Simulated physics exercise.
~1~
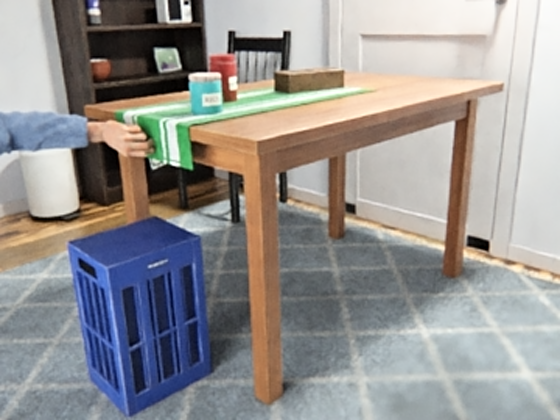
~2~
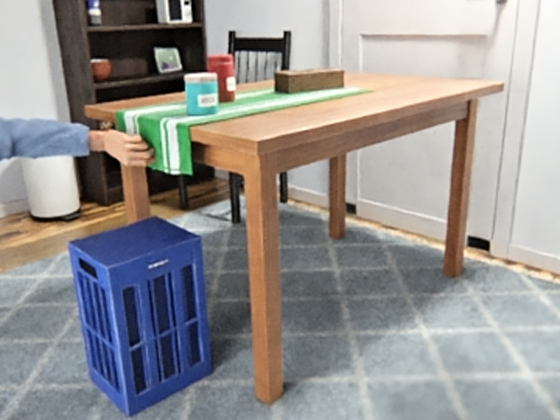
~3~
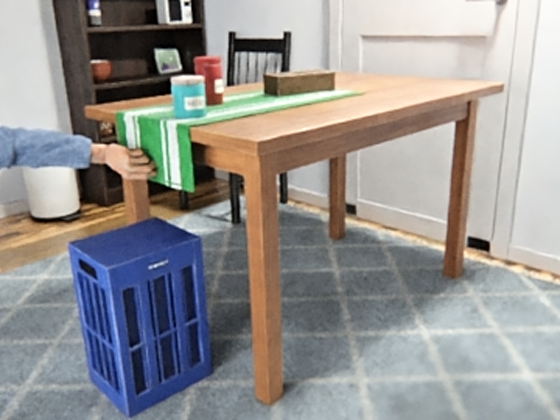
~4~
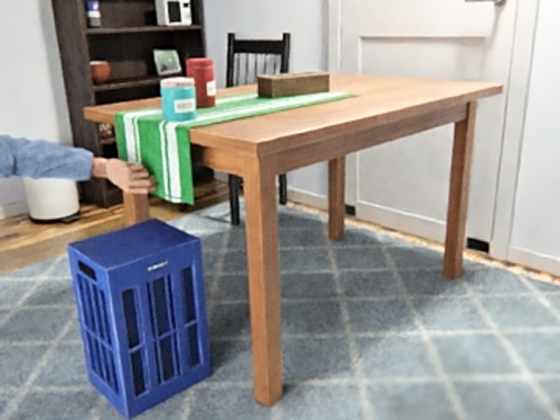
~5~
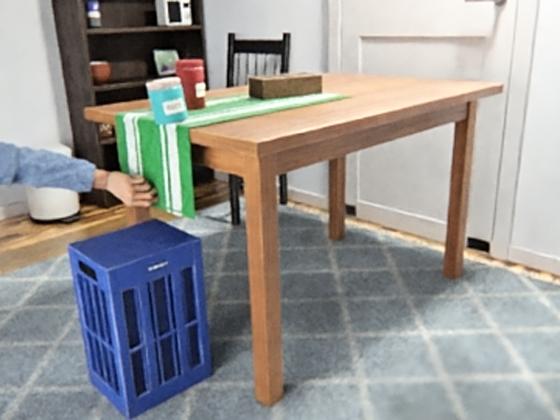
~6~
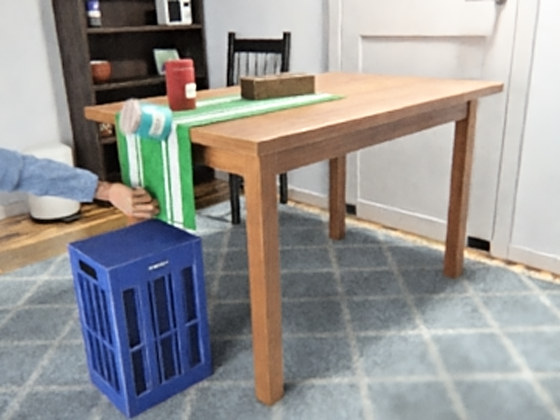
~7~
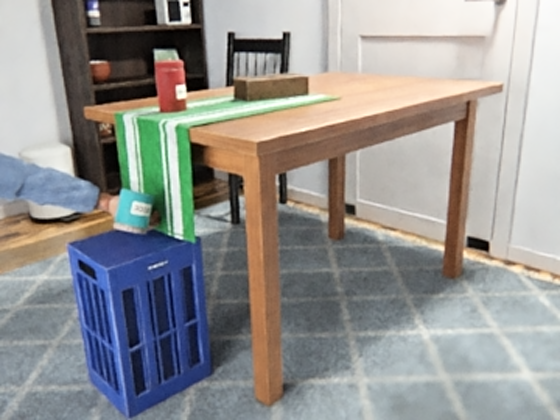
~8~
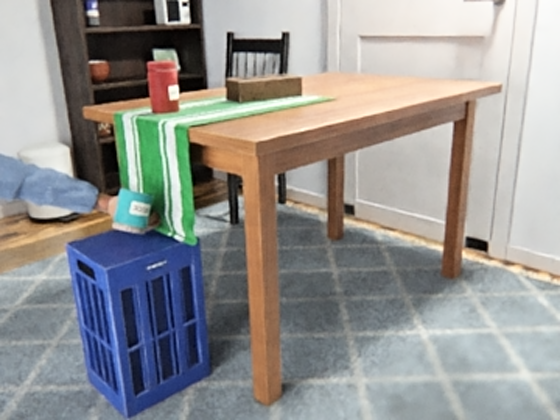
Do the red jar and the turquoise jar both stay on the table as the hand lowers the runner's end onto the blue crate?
No, only the red jar stays on the table, still upright on the runner. The turquoise jar goes over the edge.
At a wooden table, a hand pulled the hanging end of a green runner down towards a blue crate, drawing two jars and a brick left. The turquoise jar tipped over the edge and ended by the crate's top, while the red jar stayed upright on the table.
